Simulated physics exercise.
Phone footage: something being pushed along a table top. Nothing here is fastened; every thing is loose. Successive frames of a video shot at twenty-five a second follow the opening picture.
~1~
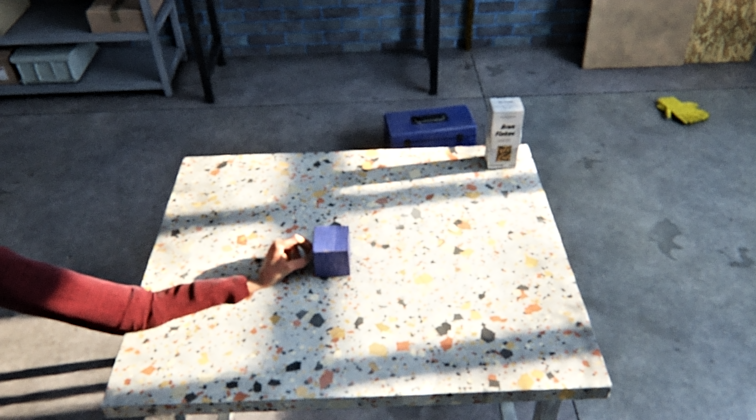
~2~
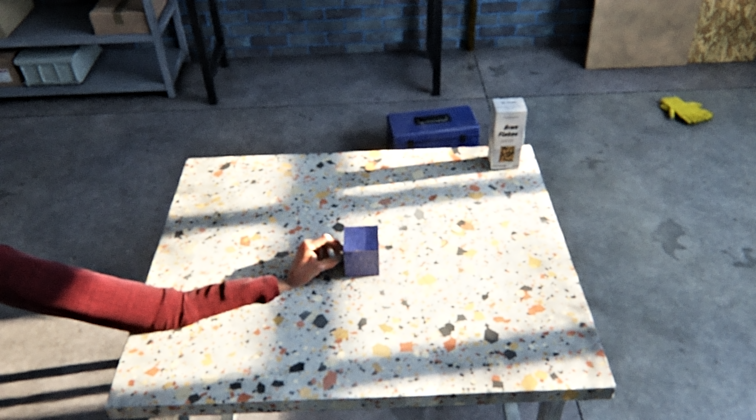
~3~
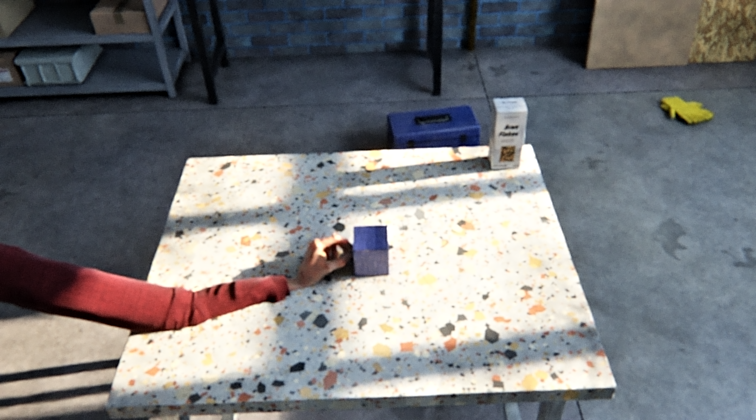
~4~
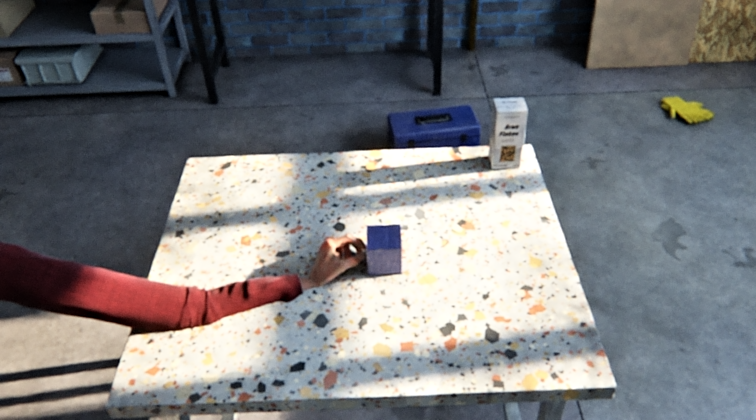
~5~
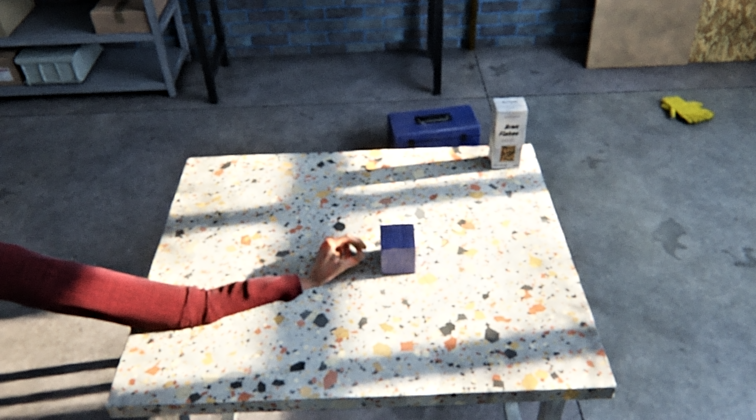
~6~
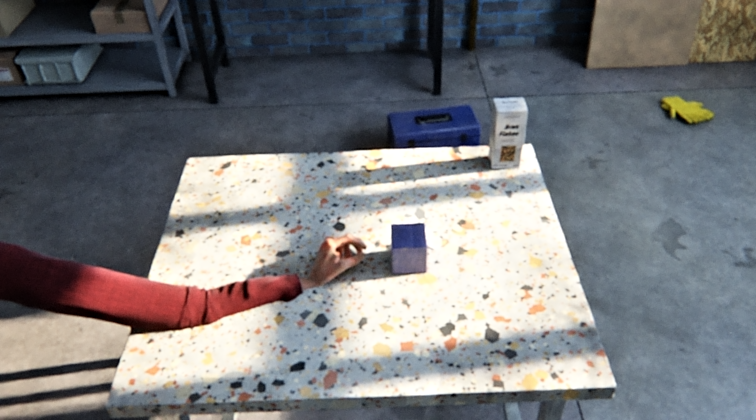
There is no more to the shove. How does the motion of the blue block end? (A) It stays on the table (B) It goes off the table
It stays on the table.
Then, 0.24 s past the last view, blue block displaced about its own width near (430, 247).
Then, 0.48 s past the last view, blue block resting near (430, 247).
Finally, moved from the start, blue block. Final places as the last picture's camera would see them, blue block near (430, 247).
